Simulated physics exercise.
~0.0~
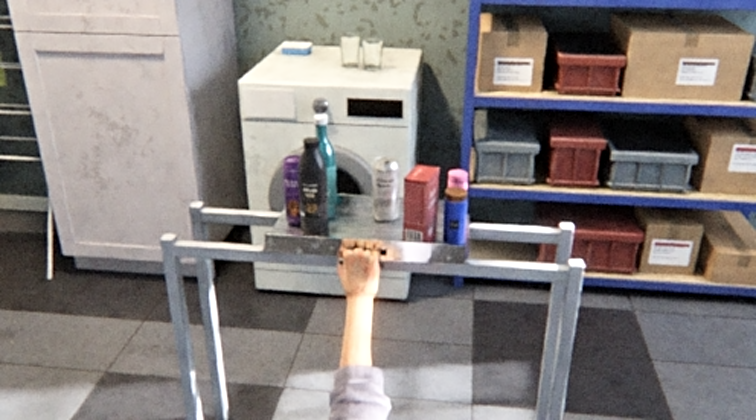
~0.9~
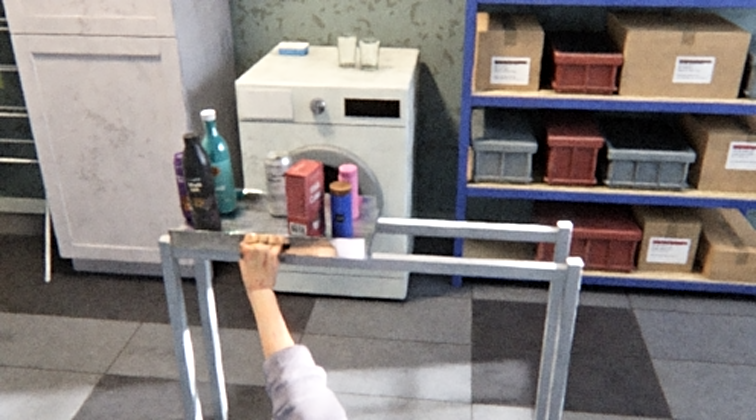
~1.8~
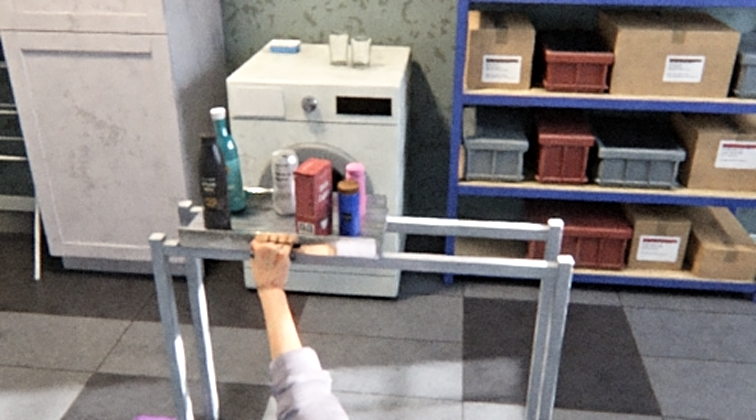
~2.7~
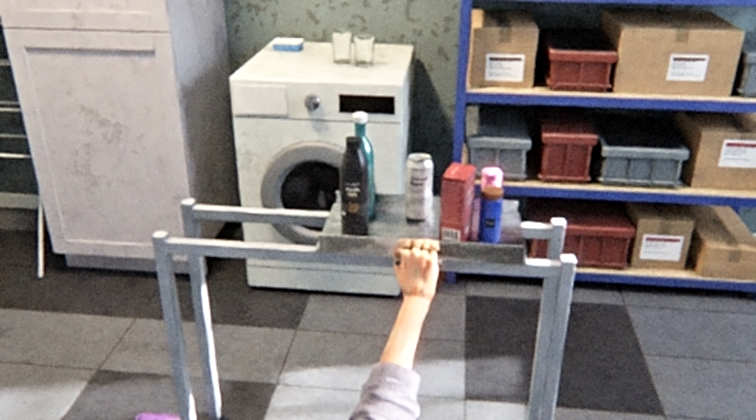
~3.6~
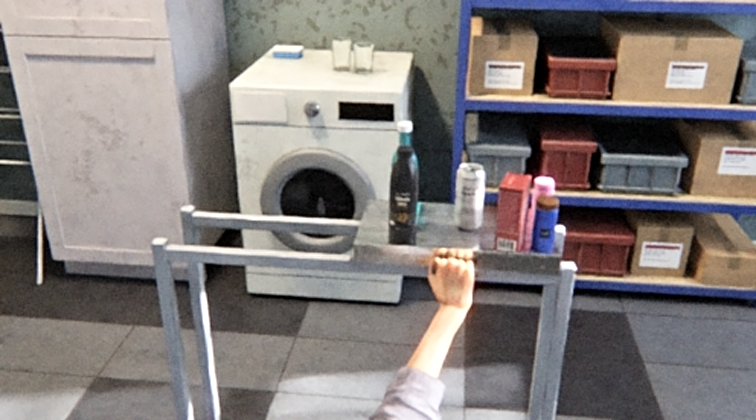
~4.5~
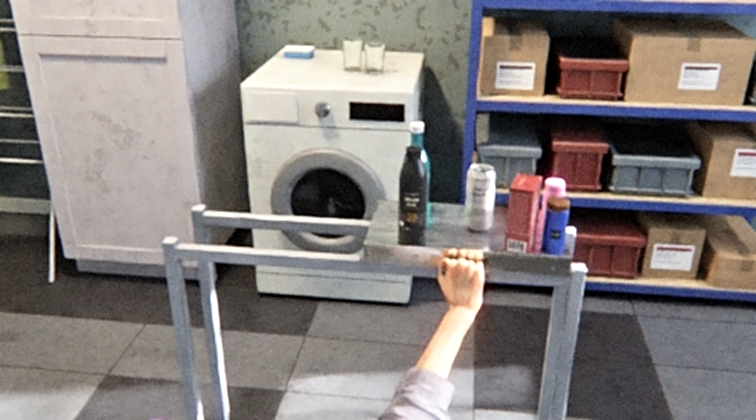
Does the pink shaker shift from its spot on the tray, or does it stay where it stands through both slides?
The pink shaker stays put, still standing in its place beside the blue shaker and red carton when the tray reaches the right end.
